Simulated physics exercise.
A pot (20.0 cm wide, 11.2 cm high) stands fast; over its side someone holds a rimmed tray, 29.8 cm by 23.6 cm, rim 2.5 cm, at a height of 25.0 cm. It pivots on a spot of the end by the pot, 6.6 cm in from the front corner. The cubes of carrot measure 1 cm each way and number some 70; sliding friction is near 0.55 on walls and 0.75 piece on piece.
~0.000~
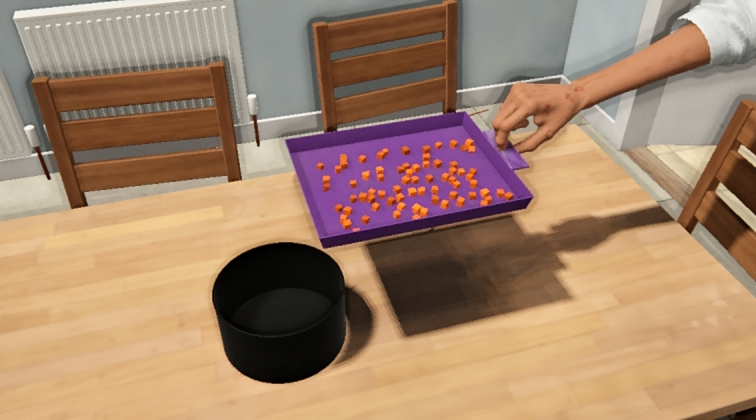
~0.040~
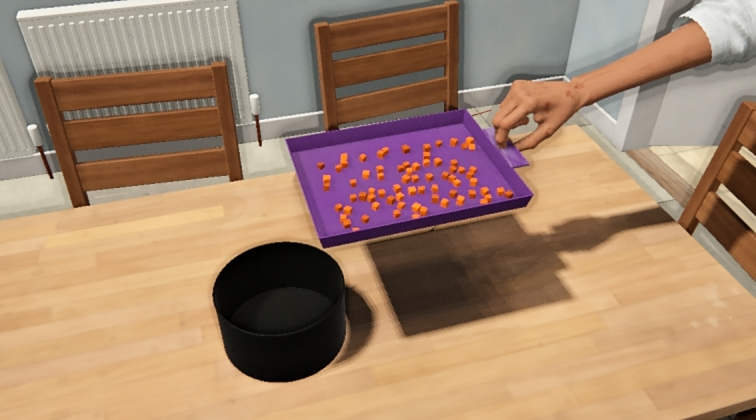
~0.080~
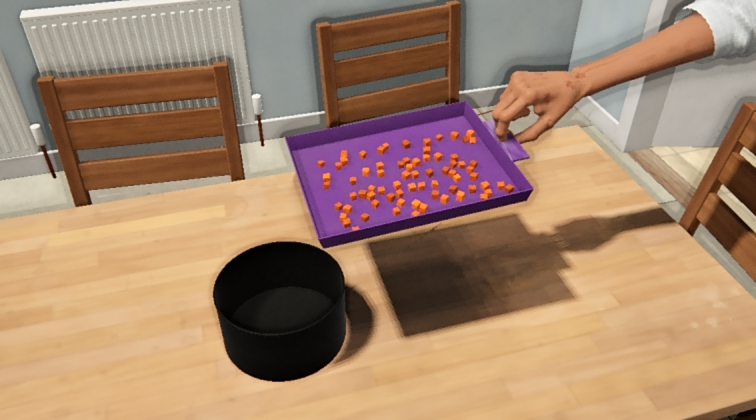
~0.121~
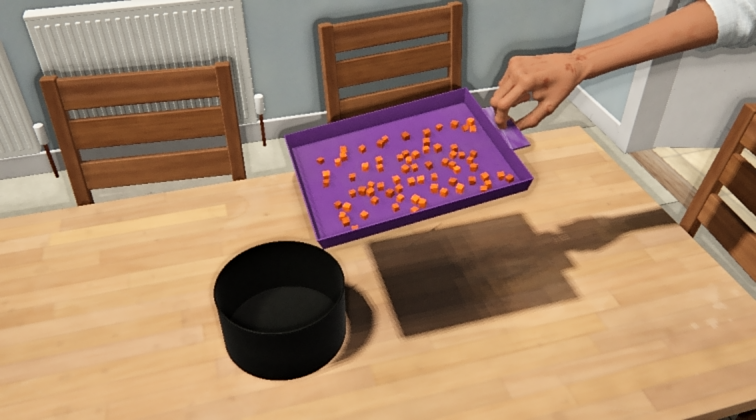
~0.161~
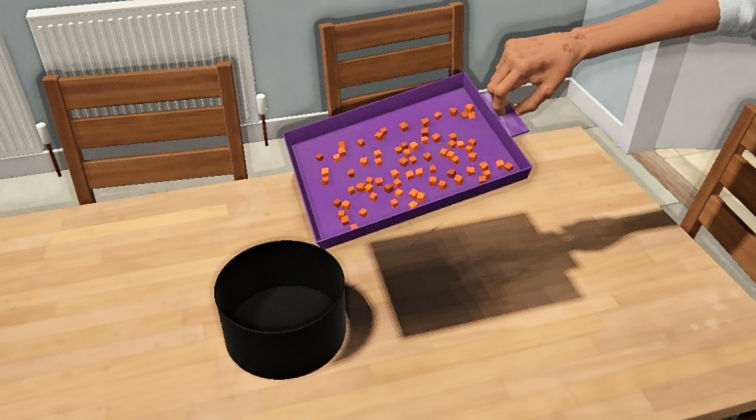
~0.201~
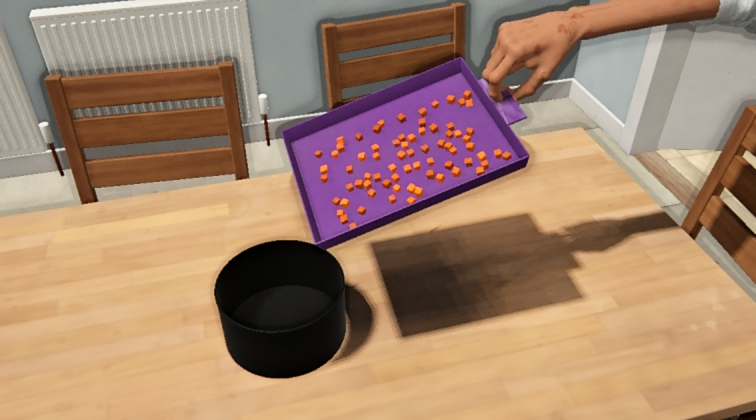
A purple rimmed tray scattered with small orange cubes is held by a hand reaching in from the right, above a light wooden table seen from above at an angle. A round black pot stands below and left of the tray, with wooden chairs and a white radiator behind. The tray starts level, then its right side rises with increasing speed while the cubes keep their places.
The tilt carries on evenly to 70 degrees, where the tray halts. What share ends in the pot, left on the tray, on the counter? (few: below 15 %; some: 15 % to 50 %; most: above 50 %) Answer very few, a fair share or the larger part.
Pot: A fair share, tray: A fair share, counter: A fair share.
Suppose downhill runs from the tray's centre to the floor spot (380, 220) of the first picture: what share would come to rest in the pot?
About 5 per cent.
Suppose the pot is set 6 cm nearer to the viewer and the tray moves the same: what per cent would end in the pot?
It would be near 60 per cent.
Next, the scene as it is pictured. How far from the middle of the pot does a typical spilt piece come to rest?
Some 30 cm.
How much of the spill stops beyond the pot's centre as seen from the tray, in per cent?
Roughly 90 per cent.
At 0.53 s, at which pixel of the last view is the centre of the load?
At about (340, 168).
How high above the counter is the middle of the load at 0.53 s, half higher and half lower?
About 34 cm.
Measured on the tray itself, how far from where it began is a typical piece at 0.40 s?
Some 1 cm.
After 0.40 s, tilt 46 degrees; the tray holds 100 %, the pot 0 %.
After 0.53 s, tilt 63 degrees; the tray holds 100 %, the pot 0 %.
Then, at 0.79 s, tilt 70 degrees; the tray holds 35 %, the pot 20 %.
At rest (2.3 s), pot 35 %, tray 30 %, counter 35 %.
